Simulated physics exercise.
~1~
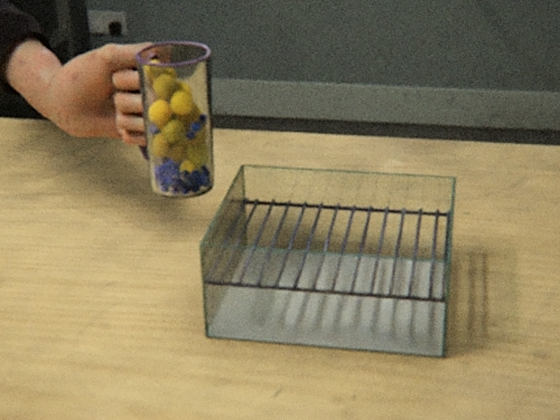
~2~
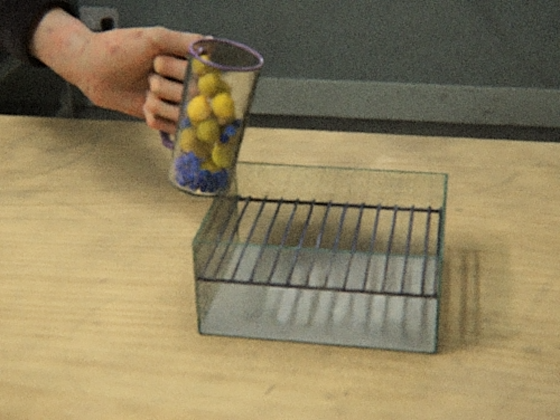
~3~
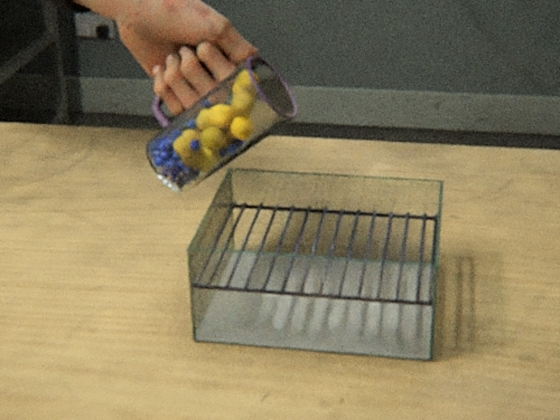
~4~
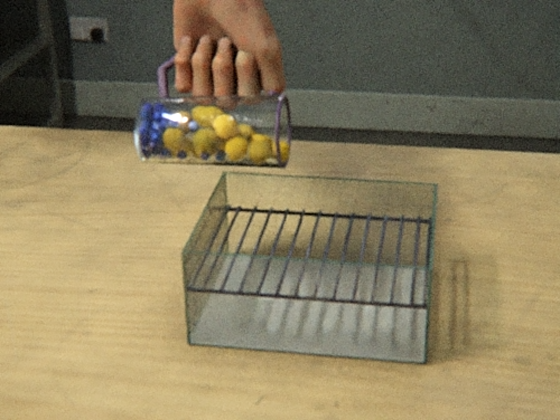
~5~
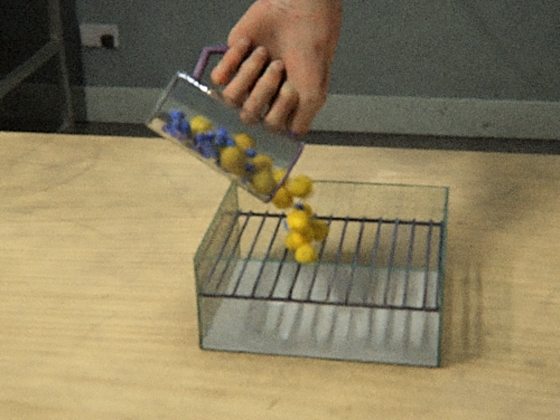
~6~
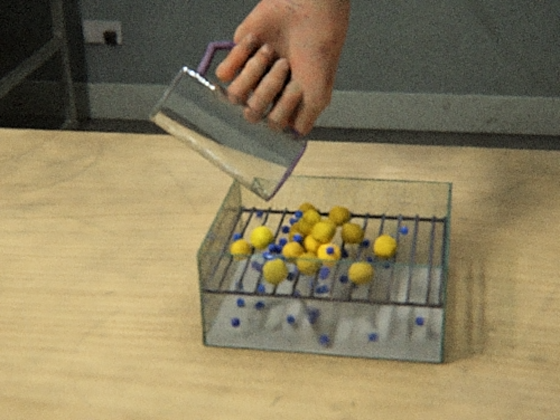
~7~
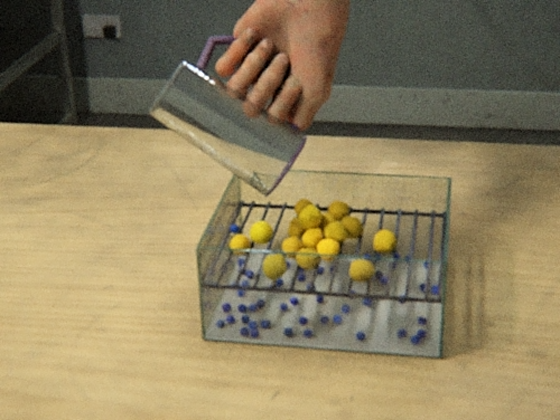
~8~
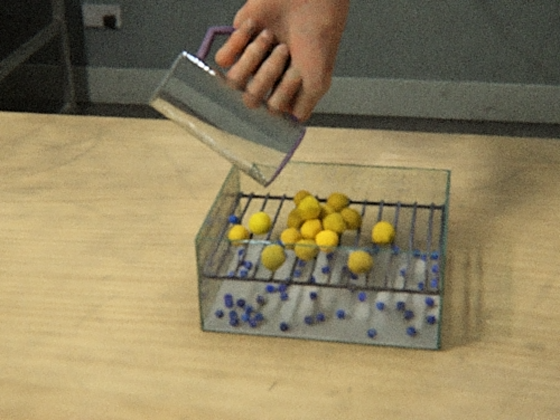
On a wooden table, a hand tips a clear cup of large yellow balls and small blue pieces over a wire rack set in a glass box; the yellow balls stay on the wires while almost all the blue pieces drop through to the bottom.
